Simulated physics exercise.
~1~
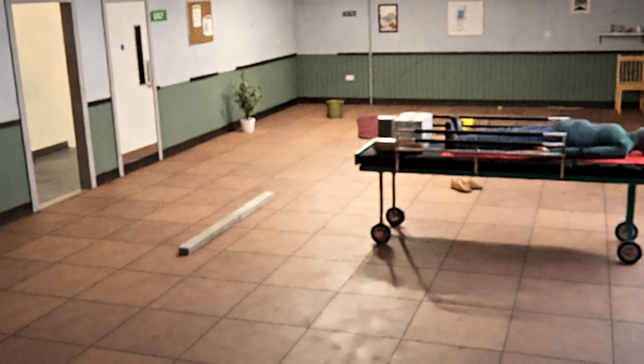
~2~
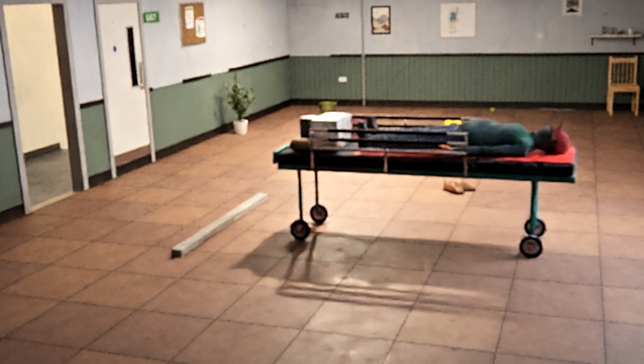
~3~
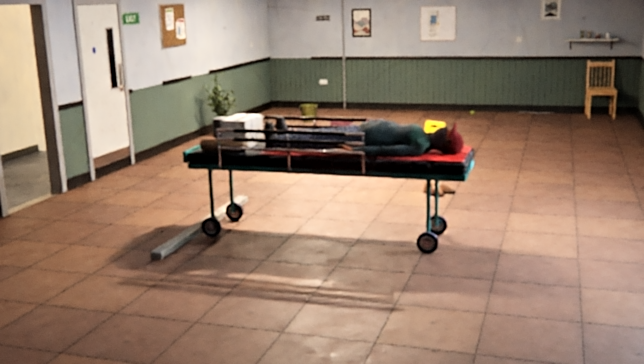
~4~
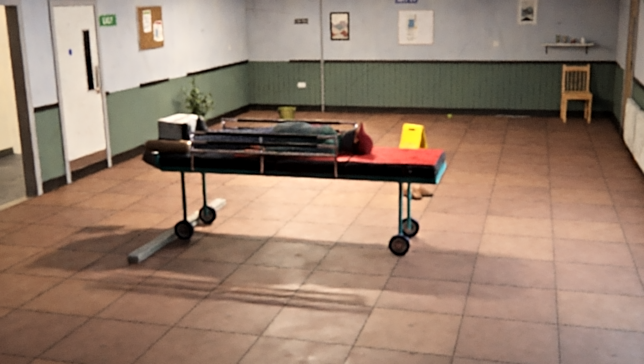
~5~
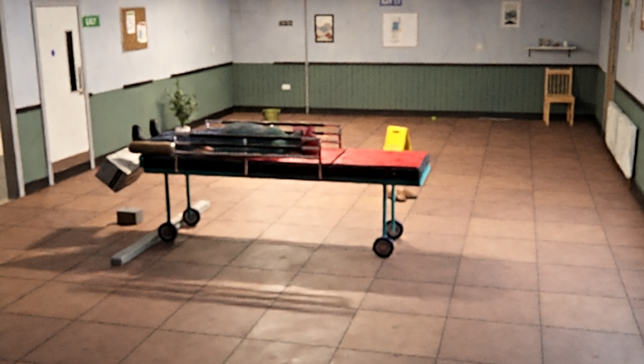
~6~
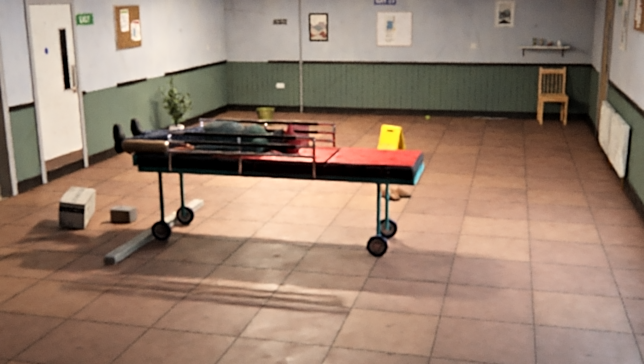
In a tiled room with green panelling along its walls, a wheeled stretcher with a red and black top rolls left toward a pale sill lying across the floor. A limp person lies on it, with a white boxy bag and other small items near the left end. The trolley reaches the sill and stops, but the person and the load keep sliding left. A small grey object drops to the floor, and the white bag tips over the end and tumbles down beside it. The person ends up still on the stretcher, feet poking past its left end.
